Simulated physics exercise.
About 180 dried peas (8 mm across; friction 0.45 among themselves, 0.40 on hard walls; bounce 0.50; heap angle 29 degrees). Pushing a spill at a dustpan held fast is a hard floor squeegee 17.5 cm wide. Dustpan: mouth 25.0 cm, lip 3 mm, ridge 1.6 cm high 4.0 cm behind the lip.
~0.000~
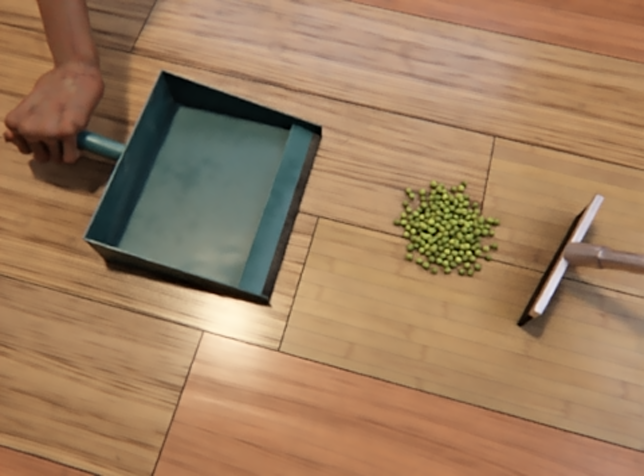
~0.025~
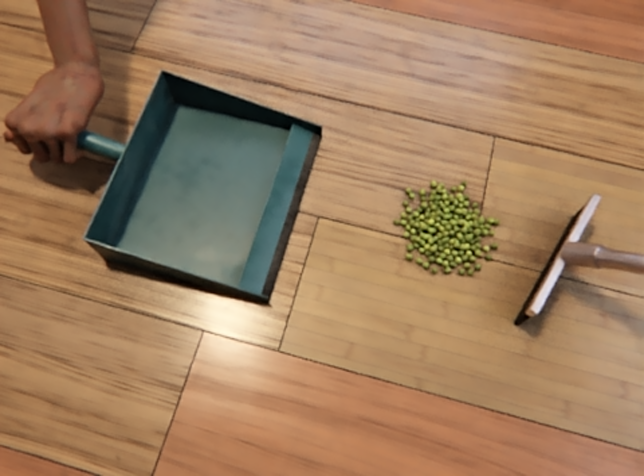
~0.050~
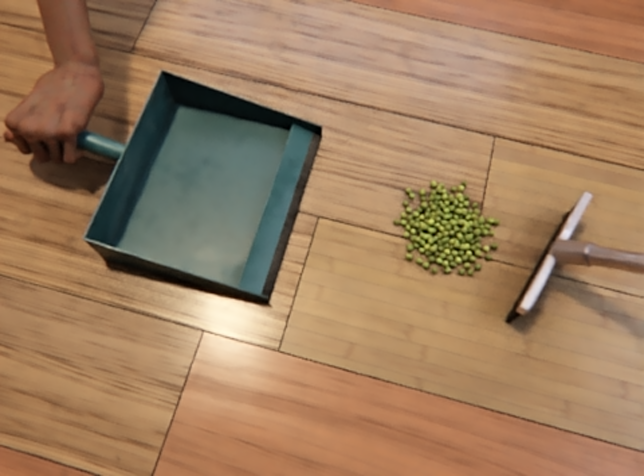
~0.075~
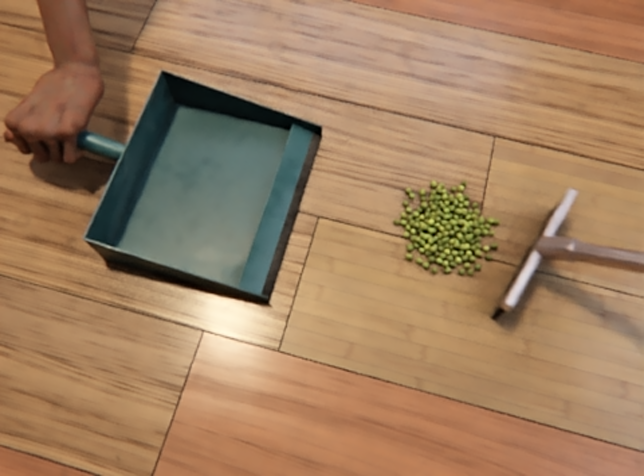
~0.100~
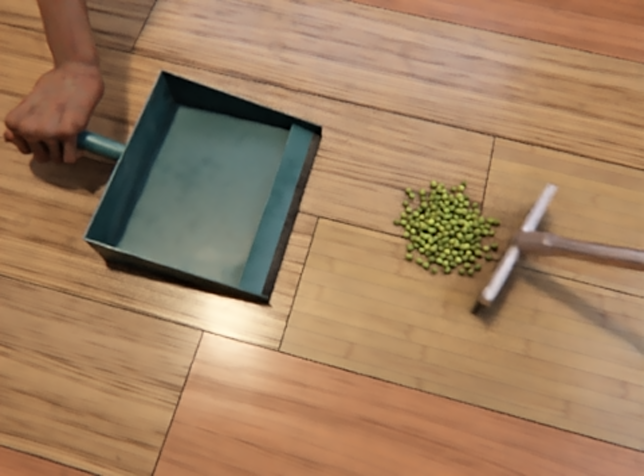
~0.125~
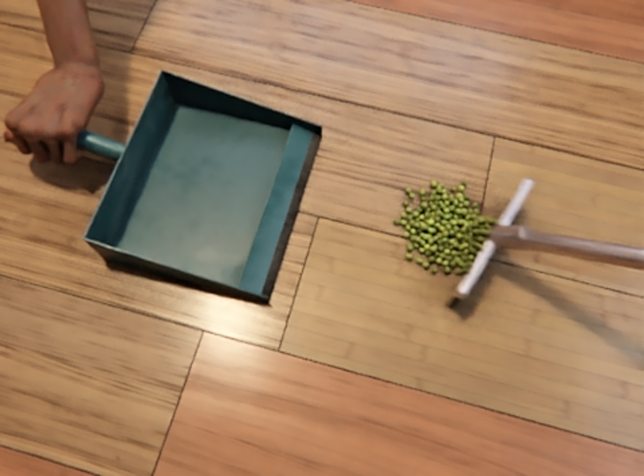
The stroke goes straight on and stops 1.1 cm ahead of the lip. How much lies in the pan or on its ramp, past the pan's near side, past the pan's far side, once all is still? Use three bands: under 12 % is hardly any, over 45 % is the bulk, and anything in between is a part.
In the pan or on its ramp: A part, past the pan's near side: Hardly any, past the pan's far side: A part.
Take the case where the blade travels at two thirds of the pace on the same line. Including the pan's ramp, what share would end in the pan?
About 10 per cent.
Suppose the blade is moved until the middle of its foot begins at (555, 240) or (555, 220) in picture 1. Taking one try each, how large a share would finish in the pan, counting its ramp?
Some 30 and 15 per cent.
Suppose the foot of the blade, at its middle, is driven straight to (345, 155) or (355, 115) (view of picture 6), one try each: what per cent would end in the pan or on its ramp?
Some 25 in a hundred and 15 in a hundred.
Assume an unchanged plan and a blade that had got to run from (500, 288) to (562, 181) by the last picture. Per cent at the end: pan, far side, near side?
Pan 10; far 45; near 0.
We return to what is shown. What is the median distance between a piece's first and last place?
Median: Approx. 22 cm.
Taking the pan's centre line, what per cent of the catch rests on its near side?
Roughly 10 percent.
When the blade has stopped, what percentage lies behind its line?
Something like 5 per cent, roughly.
After 0.23 s, middle of the blade 13 cm from the lip; 0 % over the lip, far side 5 %, near side 0 %.
After 0.30 s, middle of the blade 6 cm from the lip; 0 % over the lip, far side 20 %, near side 0 %.
After 0.51 s, middle of the blade 4 cm from the lip; 35 % over the lip, far side 30 %, near side 0 %.
In the end, at 1.6 s, pan 25 %, near side 0 %, far side 30 %, in front of the lip or behind the blade 45 %.
